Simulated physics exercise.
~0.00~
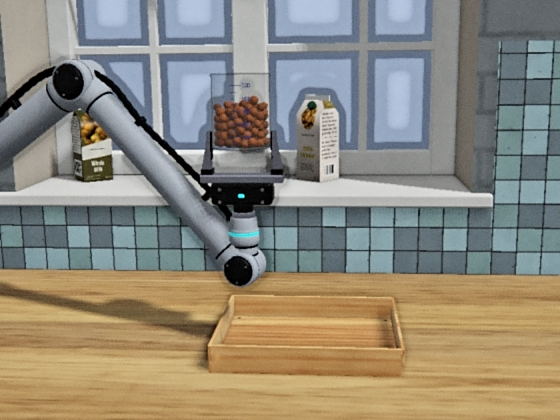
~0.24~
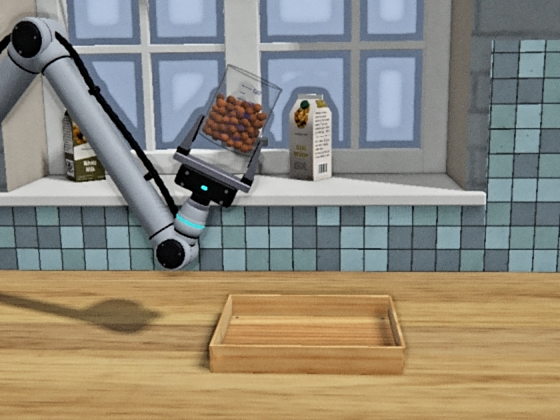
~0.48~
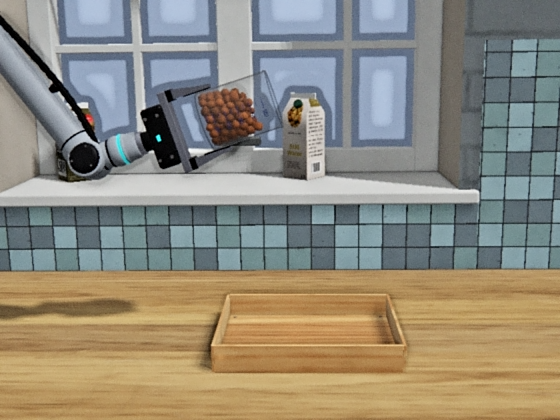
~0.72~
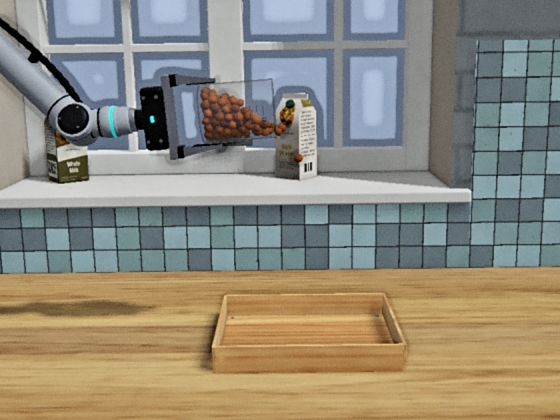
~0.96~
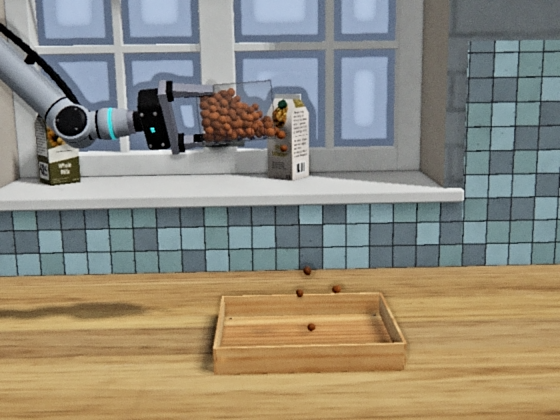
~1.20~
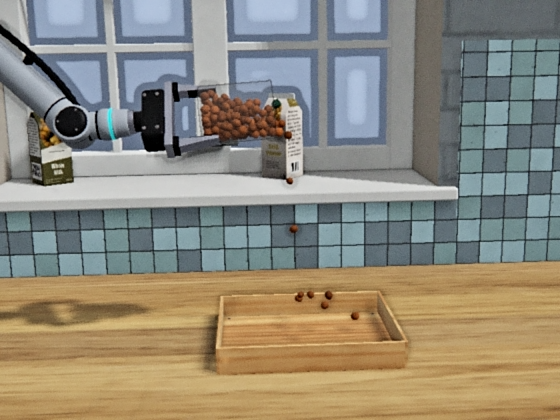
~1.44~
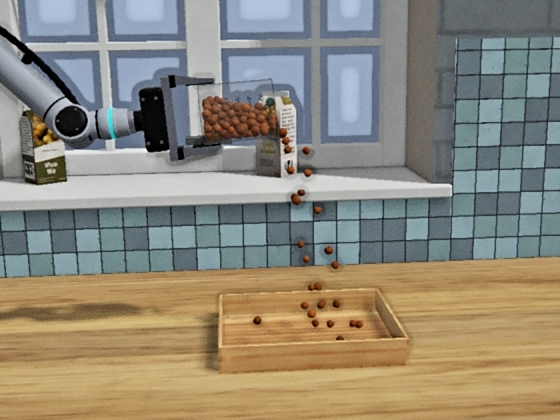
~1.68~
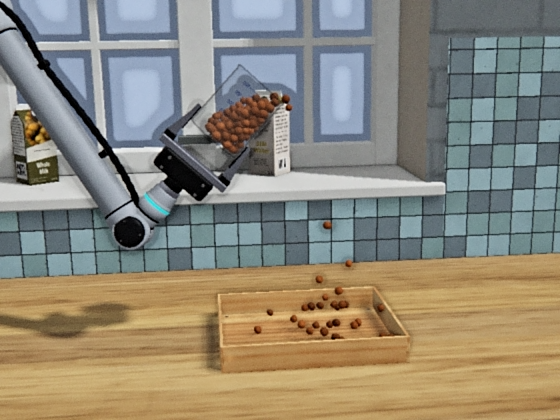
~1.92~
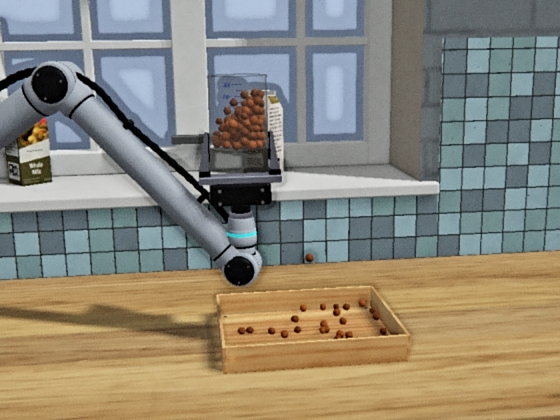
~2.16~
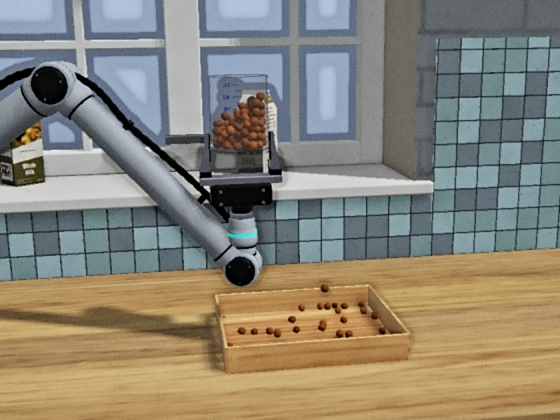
A grey robot arm holds a clear tumbler of reddish-brown hazelnuts upright before a pale window, seen from the front across a wooden counter. Two cartons stand on the white sill above blue-green tiles, and a shallow, empty wooden tray sits on the counter. The arm swings the tumbler left and tips it onto its side, and the nuts slide toward its mouth. A few drop, then a thin stream falls into the tray and scatters. The arm turns the tumbler upright again, still holding most of the nuts, while a small share lies spread in the tray.
